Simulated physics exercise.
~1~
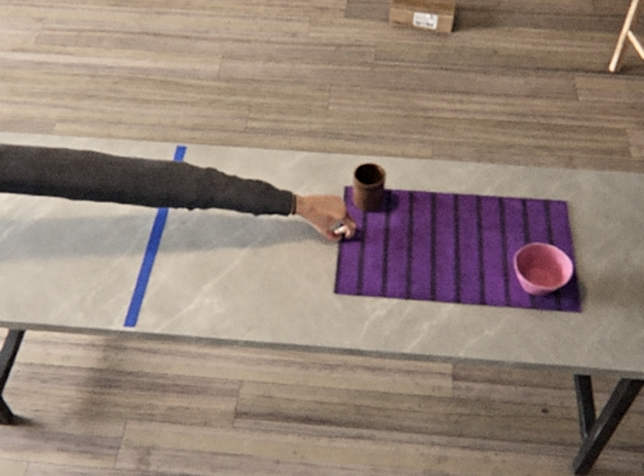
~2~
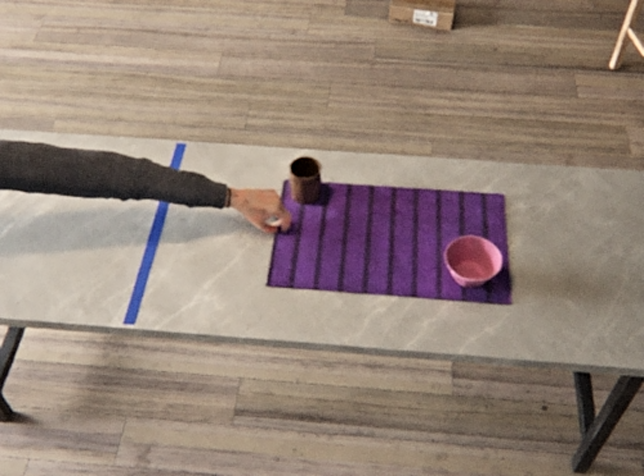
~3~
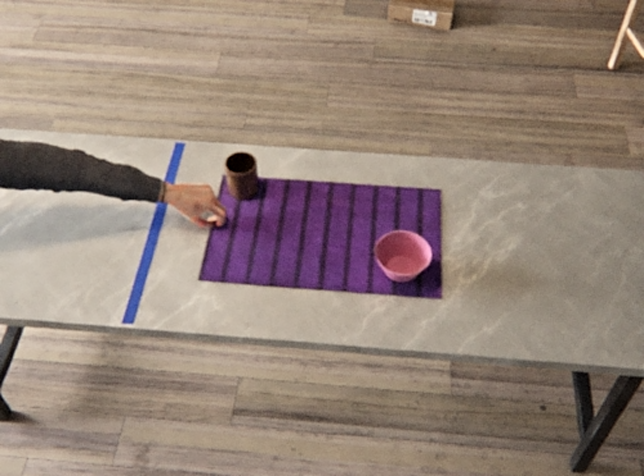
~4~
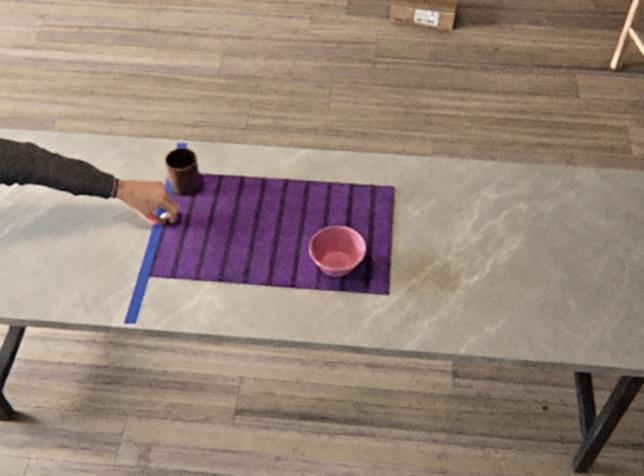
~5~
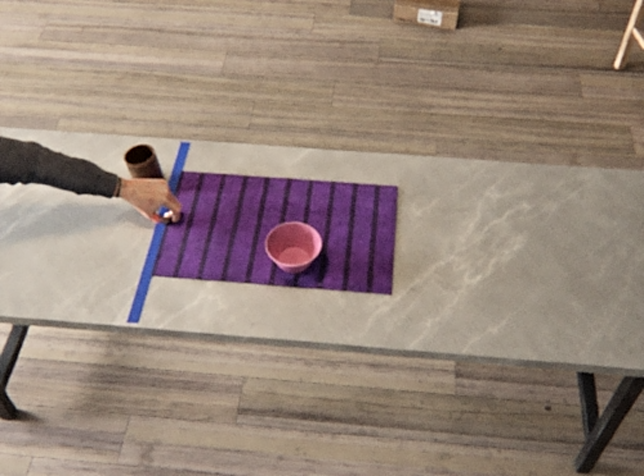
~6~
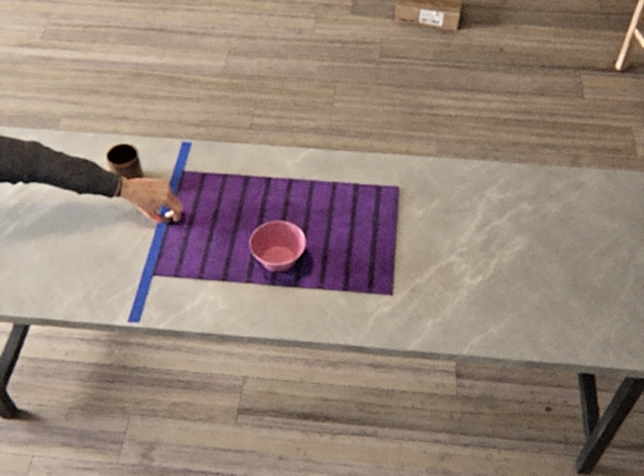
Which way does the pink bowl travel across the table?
The pink bowl travels to the left, riding along on the purple cloth and sliding a little farther once the cloth stops.
